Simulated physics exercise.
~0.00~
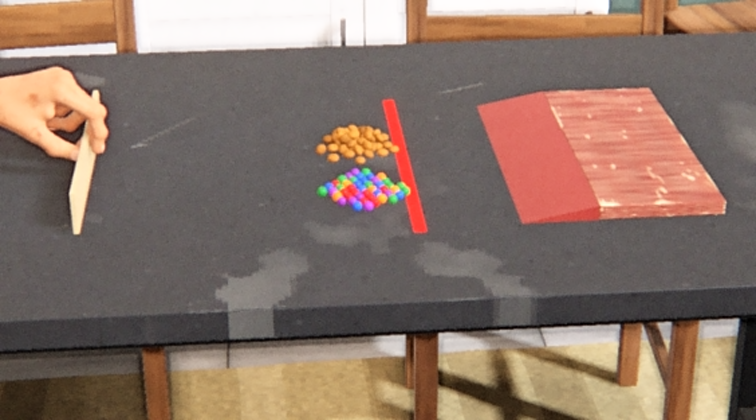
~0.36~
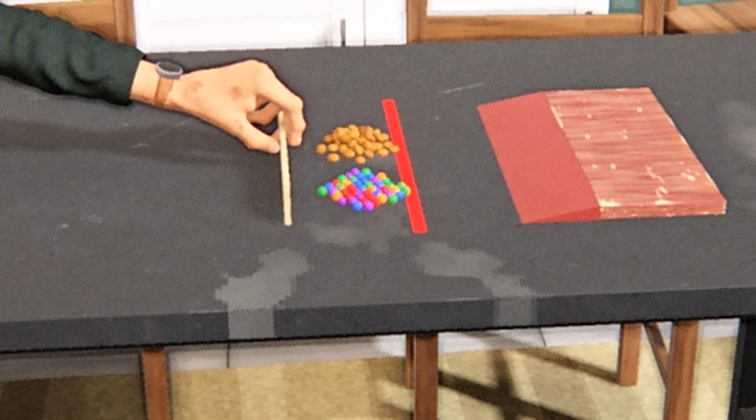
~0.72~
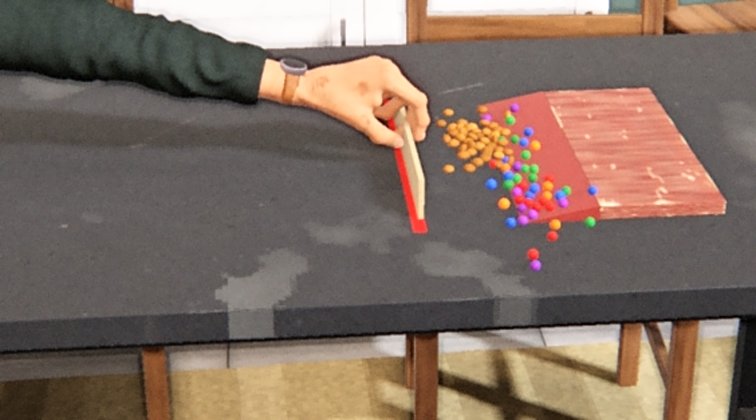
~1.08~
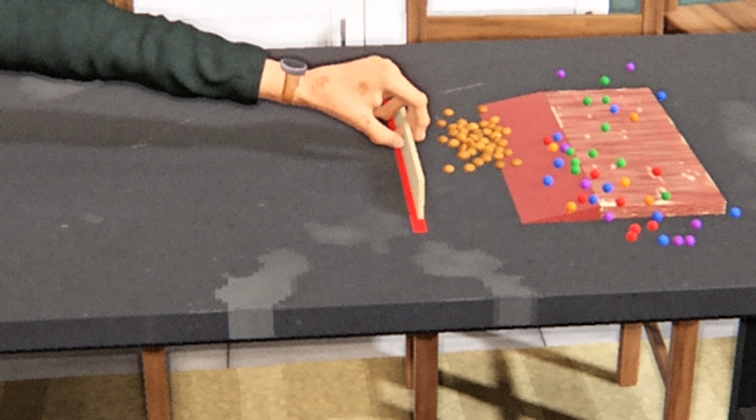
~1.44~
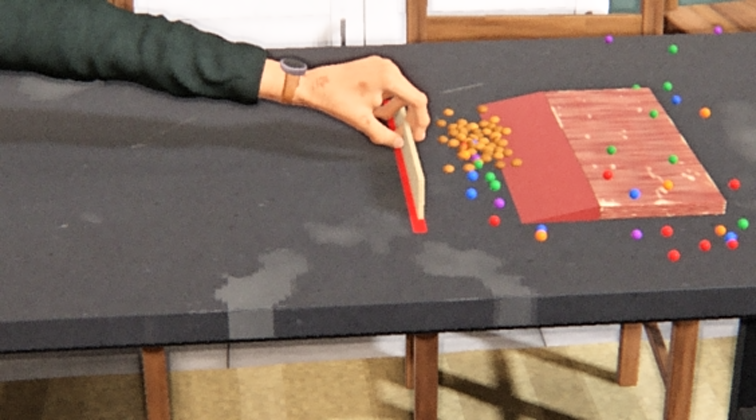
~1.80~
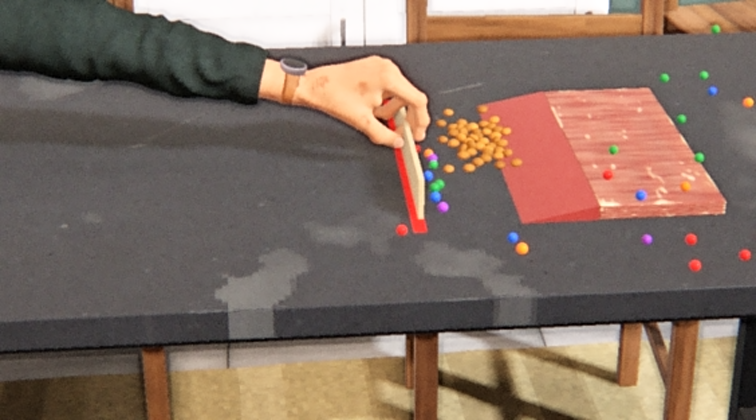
A hand pushes two heaps right; colorful balls scatter over the ramp, brown pieces stop short.
